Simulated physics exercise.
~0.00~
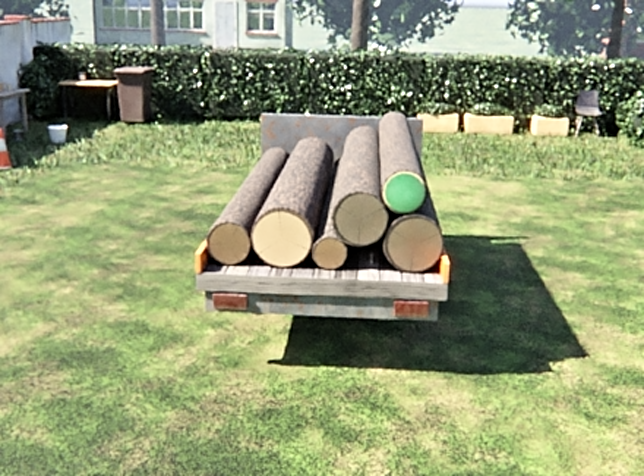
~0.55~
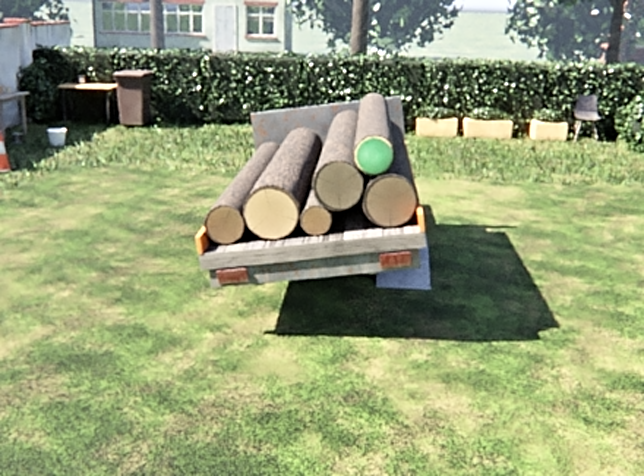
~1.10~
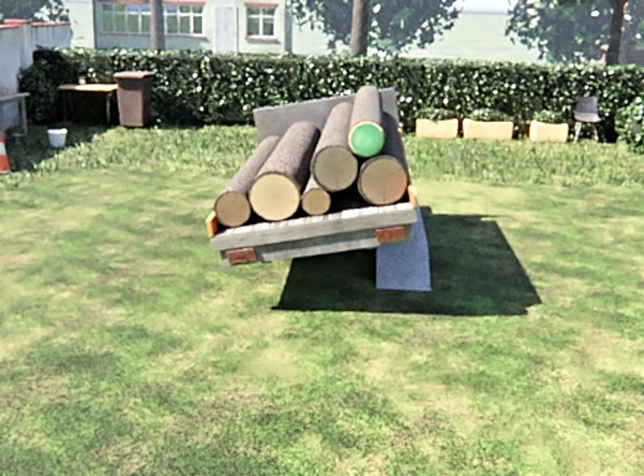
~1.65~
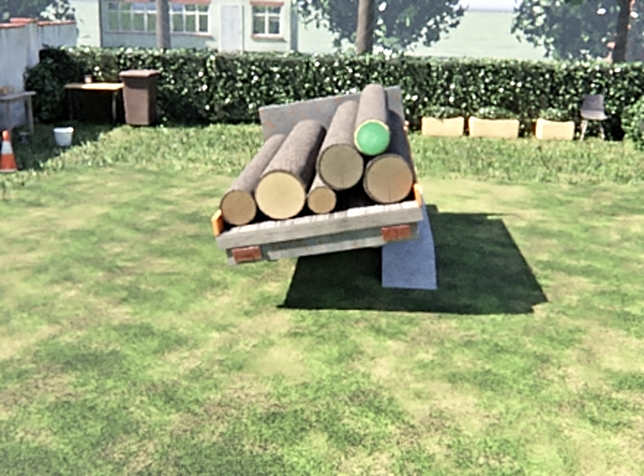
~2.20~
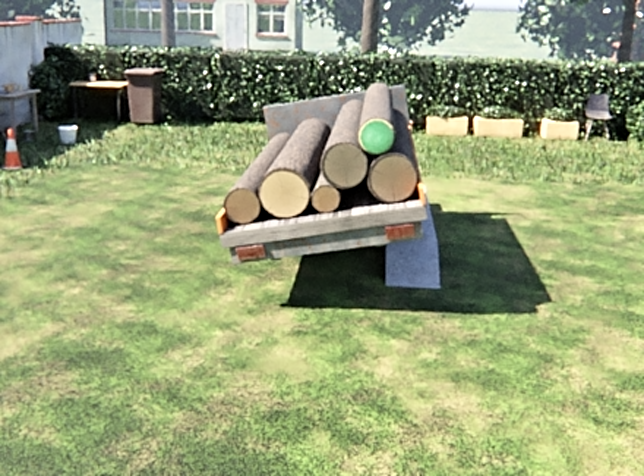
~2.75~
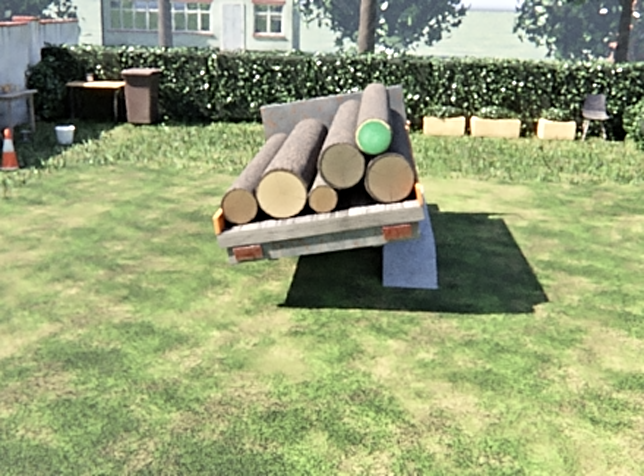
On a sunny lawn by a hedge, a low trailer loaded with logs, one with a green end, moved slowly away and tilted down to the left as its right side climbed a raised slab, then stopped there with every log still aboard.
